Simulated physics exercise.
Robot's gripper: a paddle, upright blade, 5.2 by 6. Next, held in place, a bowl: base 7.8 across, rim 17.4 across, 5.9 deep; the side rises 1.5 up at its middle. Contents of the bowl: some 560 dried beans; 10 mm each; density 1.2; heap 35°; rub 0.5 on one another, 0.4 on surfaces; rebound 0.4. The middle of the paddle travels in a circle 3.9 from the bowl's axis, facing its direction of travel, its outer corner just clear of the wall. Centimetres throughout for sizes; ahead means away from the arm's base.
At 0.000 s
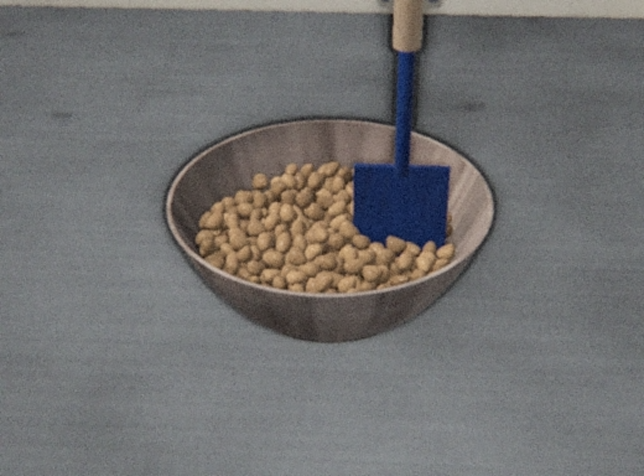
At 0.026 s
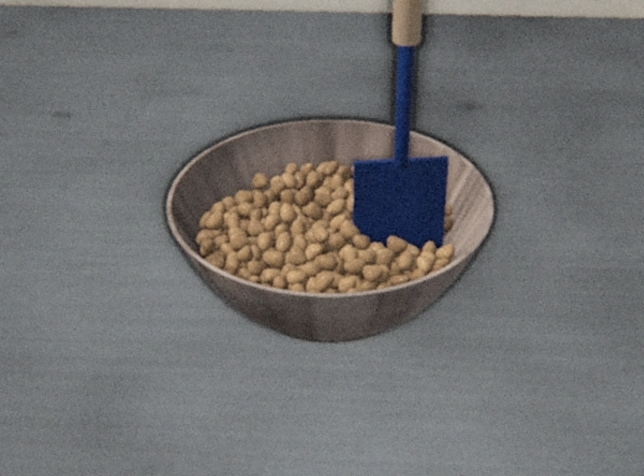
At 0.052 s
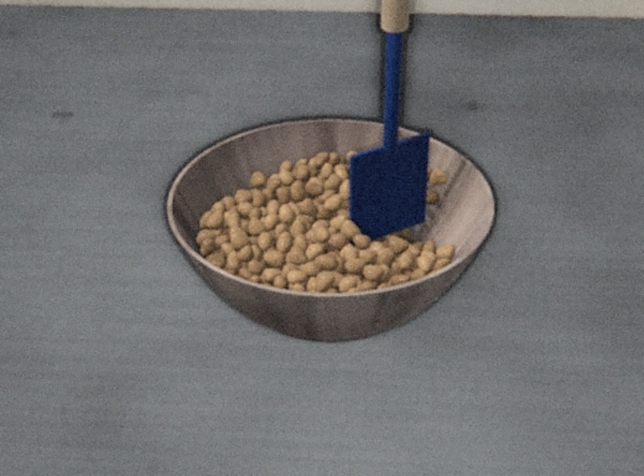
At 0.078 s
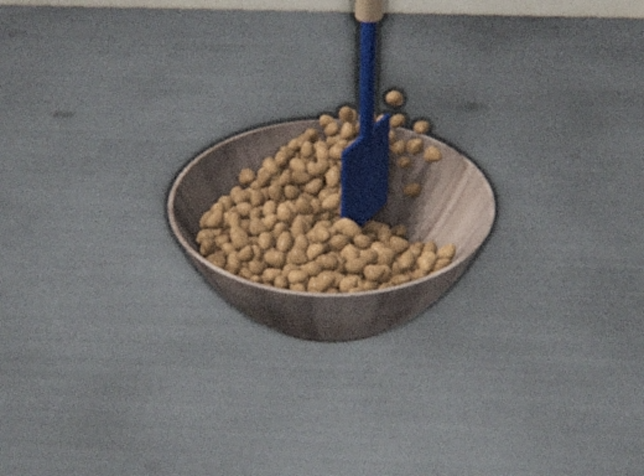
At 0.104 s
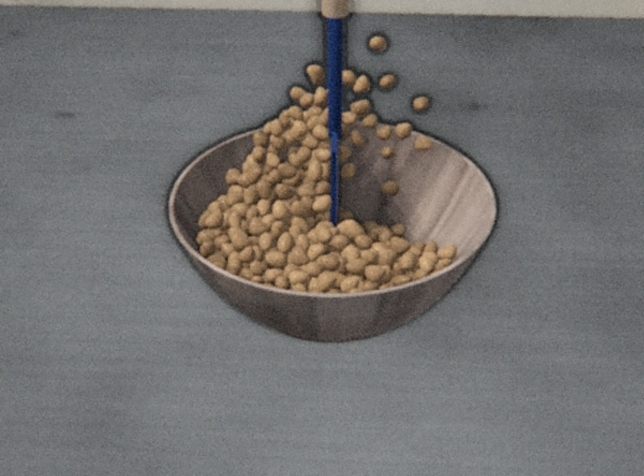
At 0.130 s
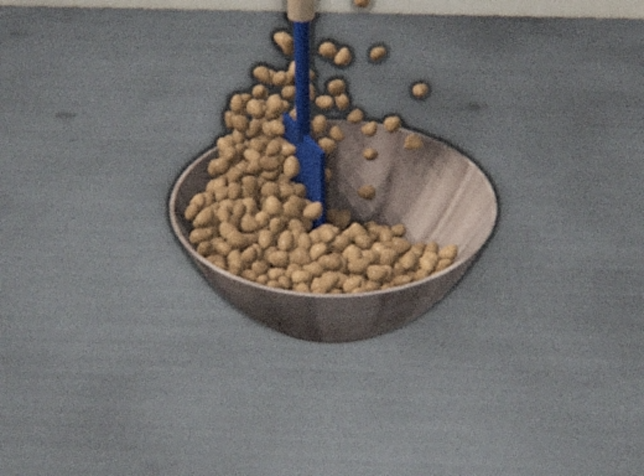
On a grey, faintly streaked surface with a pale strip along the top edge, seen from above at an angle by a still camera, sits a wide brownish bowl. It holds a heap of tan beans, with a flat blue paddle on a light wooden handle upright at the right. The paddle sweeps leftward around the back, turning edge-on, piling beans up the left side and tossing several above the rim.
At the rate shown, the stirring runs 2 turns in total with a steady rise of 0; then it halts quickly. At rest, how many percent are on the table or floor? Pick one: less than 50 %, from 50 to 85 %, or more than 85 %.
From 50 to 85 %.
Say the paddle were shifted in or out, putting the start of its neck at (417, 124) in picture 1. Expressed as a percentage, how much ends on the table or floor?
About 45 %.
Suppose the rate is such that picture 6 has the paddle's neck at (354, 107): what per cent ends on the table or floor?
About 45 per cent.
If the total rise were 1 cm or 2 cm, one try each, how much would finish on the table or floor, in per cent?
55 and 45 %.
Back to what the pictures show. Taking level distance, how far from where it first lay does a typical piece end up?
Something near 23 cm, measured level.
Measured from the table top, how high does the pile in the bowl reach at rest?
About 5.0 centimetres.
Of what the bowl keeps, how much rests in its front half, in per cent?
Roughly 45 per cent.
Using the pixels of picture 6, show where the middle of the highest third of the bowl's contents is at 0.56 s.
Near pixel (252, 267).
After 0.34 s, 351° round, highest piece 10 above the table; 349 in the bowl, 98 on the table or floor, 116 in flight or on the tool.
After 0.56 s, 222° round, highest piece 9 above the table; 286 on the table or floor, 245 in the bowl, 32 in flight or on the tool.
After 0.87 s, 0° round, highest piece 5 above the table; 353 on the table or floor, 210 in the bowl.
After 1.57 s, 0° round, highest piece 5 above the table; 353 on the table or floor, 210 in the bowl.
In the end, 353 on the table or floor, 210 in the bowl. That is 63 % on the table or floor.
